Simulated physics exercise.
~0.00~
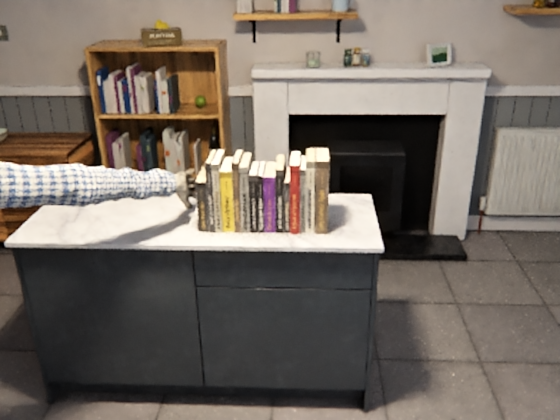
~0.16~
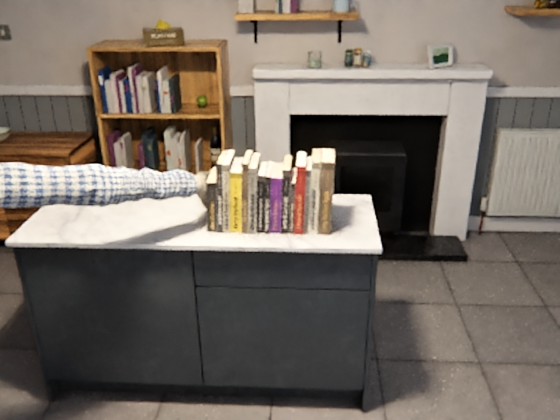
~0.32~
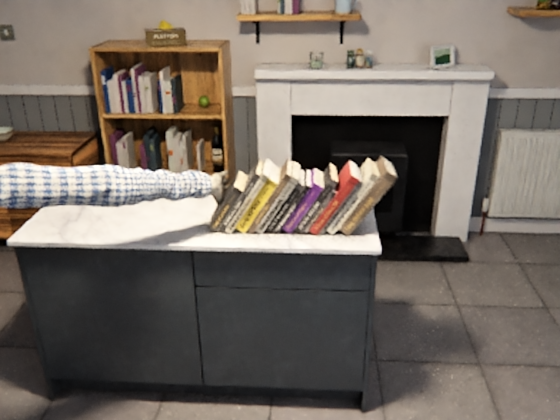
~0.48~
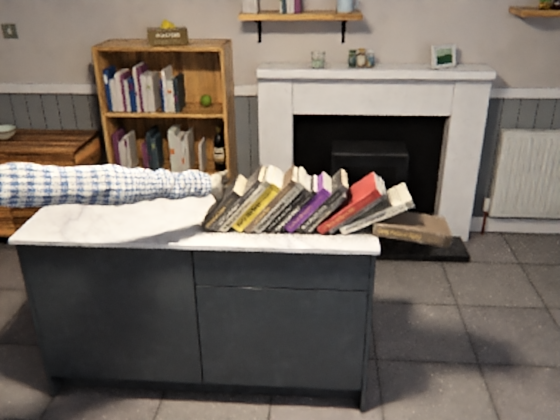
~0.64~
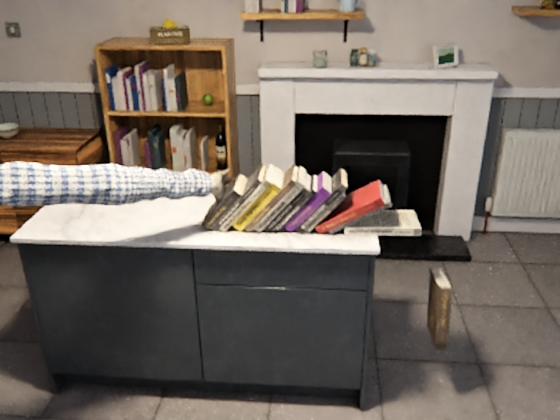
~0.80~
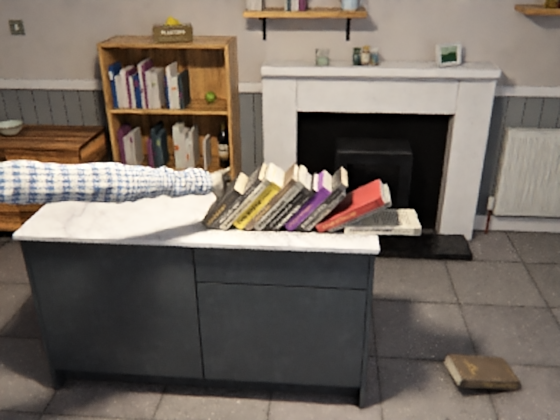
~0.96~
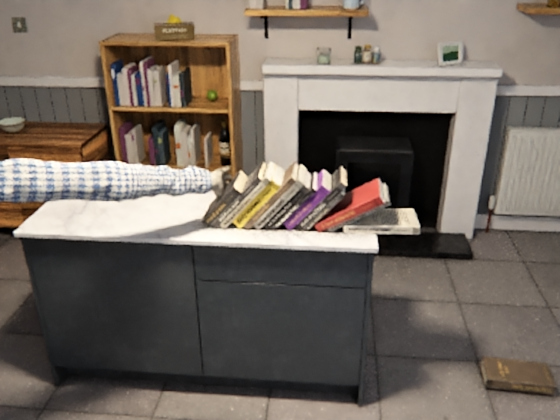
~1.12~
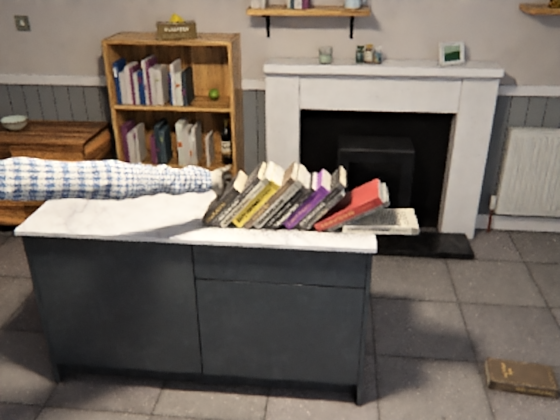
A checked-sleeved arm pushes a row of books rightward until they lean and one falls to the floor.
